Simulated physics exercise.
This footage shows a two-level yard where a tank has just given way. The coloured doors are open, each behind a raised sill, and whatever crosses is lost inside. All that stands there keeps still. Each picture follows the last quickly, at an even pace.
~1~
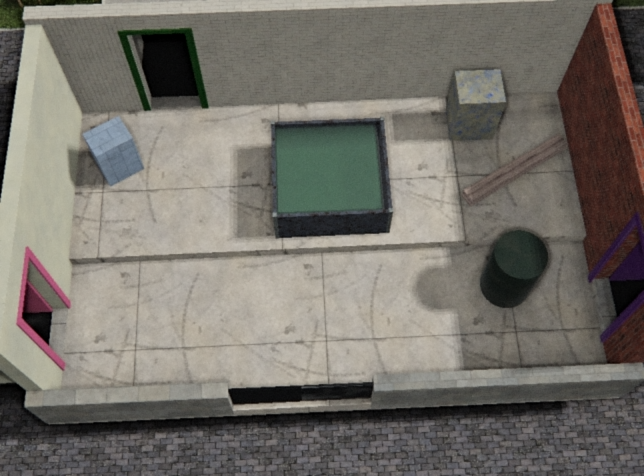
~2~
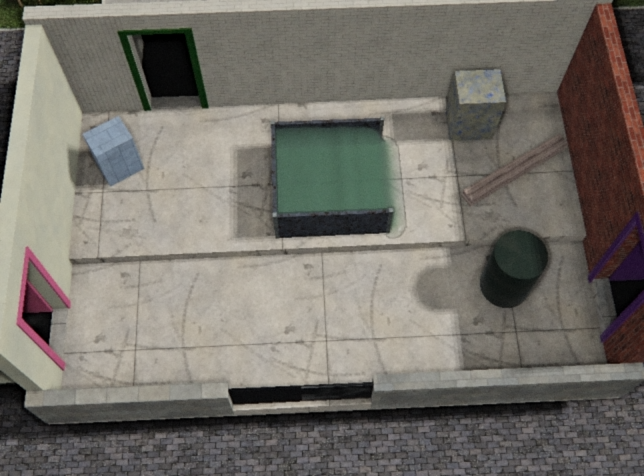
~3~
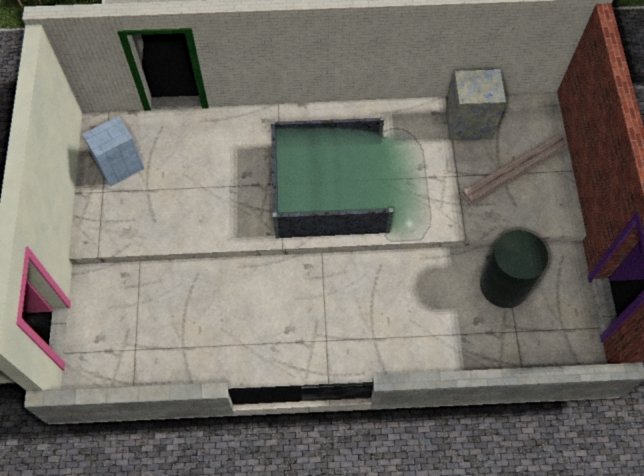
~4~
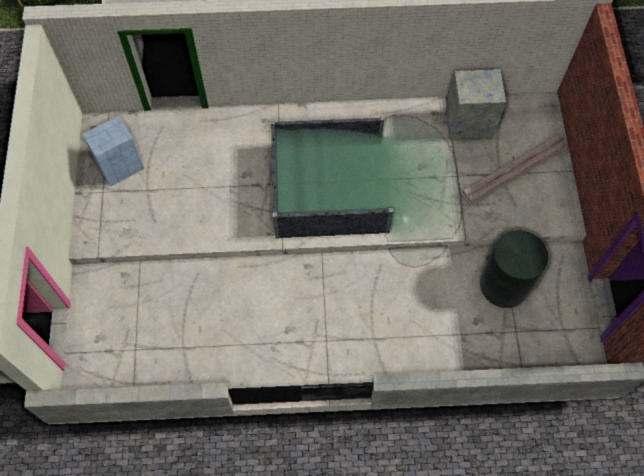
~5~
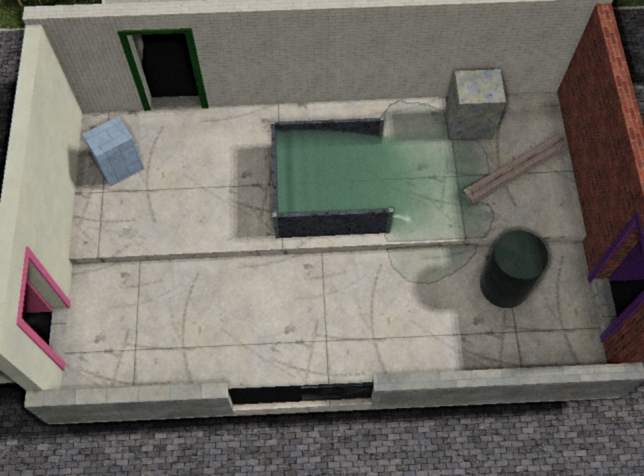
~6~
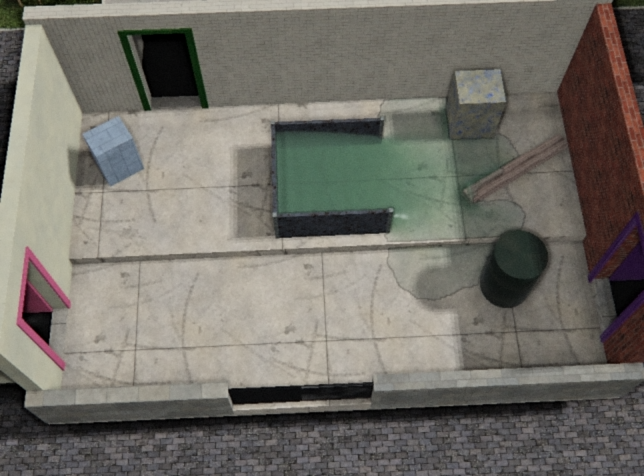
A square tank of green water with dark walls stands on the upper level of a pale, two-level walled yard, seen from high above by a still camera. A pale blue box and a green-framed doorway are at left, a pink-framed one lower left, and a mottled block, long beam, dark green drum and brick wall at right. The tank's right side opens and water spreads rightward around the beam and over the step toward the drum.
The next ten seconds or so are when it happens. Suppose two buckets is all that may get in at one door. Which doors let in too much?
The purple door keeps inside the limit, the pink door overshoots the limit, the green door keeps inside the limit.
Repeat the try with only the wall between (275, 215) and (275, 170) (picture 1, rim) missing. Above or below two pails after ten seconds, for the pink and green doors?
The pink door tops the mark and the green door tops the mark.
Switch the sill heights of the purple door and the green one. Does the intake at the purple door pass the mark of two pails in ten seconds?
In short, the purple door exceeds the limit.
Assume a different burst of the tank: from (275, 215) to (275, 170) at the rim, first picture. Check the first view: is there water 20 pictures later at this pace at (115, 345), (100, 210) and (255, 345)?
Taking each in turn, they come out watered, watered, kept dry.
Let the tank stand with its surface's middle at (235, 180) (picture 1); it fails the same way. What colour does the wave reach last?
Door: The door marked pink.
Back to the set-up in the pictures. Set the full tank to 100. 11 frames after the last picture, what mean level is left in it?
My reading: Near 28 %.
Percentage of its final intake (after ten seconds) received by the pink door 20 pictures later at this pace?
About 0 %.
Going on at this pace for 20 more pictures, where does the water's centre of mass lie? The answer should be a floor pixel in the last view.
Around pixel (455, 197).
A moment on, water covers 25 % of the floor; the purple door not reached, the pink door not reached, the green door not reached.
Next, water covers 30 % of the floor; the purple door wet at the sill, nothing in, the pink door not reached, the green door not reached.
Then, water covers 45 % of the floor; the purple door wet at the sill, nothing in, the pink door not reached, the green door not reached.
Later, water covers 70 % of the floor; the purple door wet at the sill, nothing in, the pink door not reached, the green door under two buckets in.
In the end, water covers 80 % of the floor; the purple door wet at the sill, nothing in, the pink door far over two buckets in, the green door under two buckets in.
